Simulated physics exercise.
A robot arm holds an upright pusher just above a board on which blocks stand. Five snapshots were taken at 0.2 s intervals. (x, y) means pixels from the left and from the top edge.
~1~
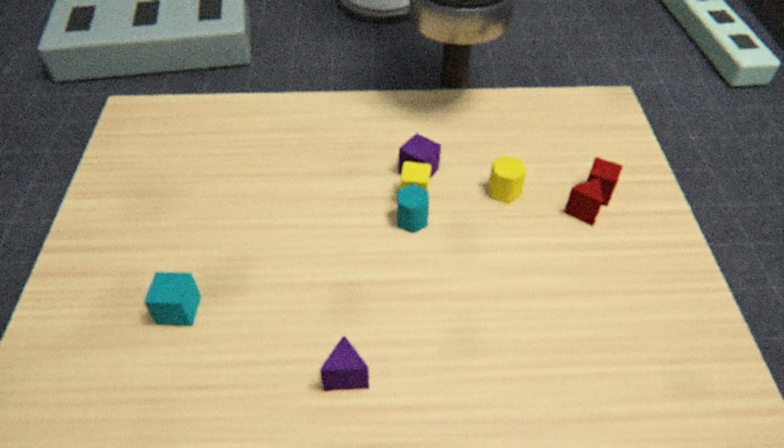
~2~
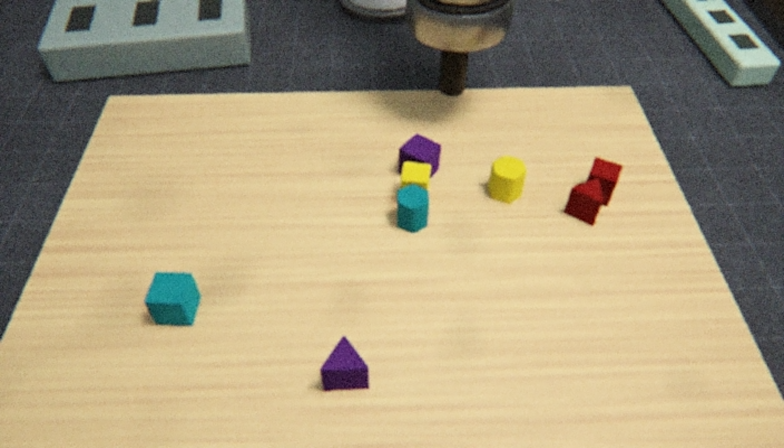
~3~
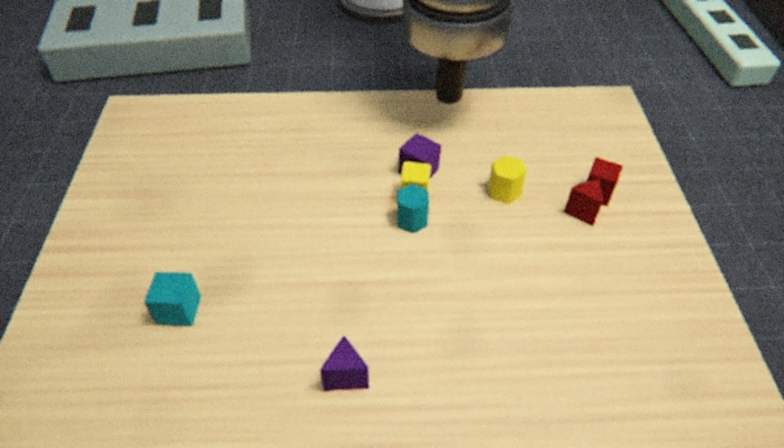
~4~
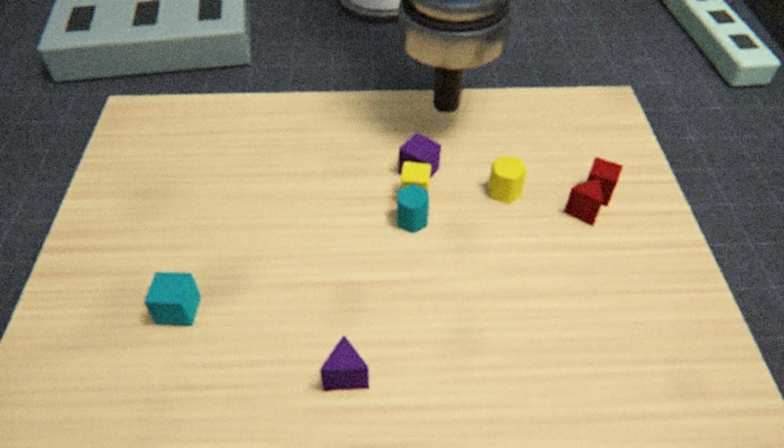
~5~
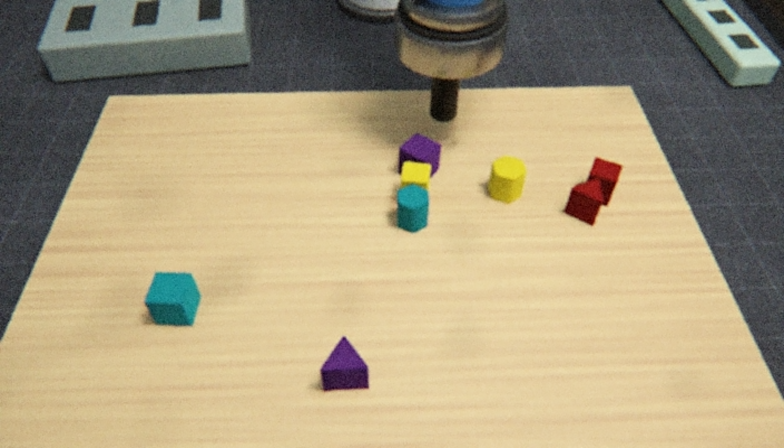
A robot arm's dark pusher moves slightly down the view while the colored blocks stay still.
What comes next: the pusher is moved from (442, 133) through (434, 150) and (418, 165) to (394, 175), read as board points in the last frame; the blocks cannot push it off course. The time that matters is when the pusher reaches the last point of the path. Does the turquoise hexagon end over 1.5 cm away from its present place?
Yes
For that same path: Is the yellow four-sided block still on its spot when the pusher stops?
Final answer: No.
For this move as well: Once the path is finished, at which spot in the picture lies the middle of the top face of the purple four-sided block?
Its top middle: (392, 172).
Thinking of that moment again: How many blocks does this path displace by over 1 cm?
Count: 3 or more.
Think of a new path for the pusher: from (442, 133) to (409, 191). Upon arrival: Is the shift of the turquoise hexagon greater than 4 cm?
Yes, that is what happens.
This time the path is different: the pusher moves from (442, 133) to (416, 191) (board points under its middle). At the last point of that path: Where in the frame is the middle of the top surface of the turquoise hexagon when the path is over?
At pixel (401, 235).
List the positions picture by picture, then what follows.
The first frame shows pusher's lower end (454, 82); turquoise hexagon (413, 196); yellow four-sided block (416, 172); purple four-sided block (420, 146).
The second frame shows pusher (452, 89); blocks still.
The third frame shows pusher (449, 96); blocks still.
The fourth frame shows pusher (446, 105); blocks still.
The fifth frame shows pusher (443, 114); turquoise hexagon (413, 196); yellow four-sided block (416, 172); purple four-sided block (420, 146).
What follows on the original path. Halfway along, pusher (428, 139); yellow four-sided block (416, 174); purple four-sided block (417, 151).
At the end, pusher (394, 156); turquoise hexagon (414, 216); yellow four-sided block (408, 192), turned 20° anticlockwise; purple four-sided block (392, 172), turned 45° anticlockwise.
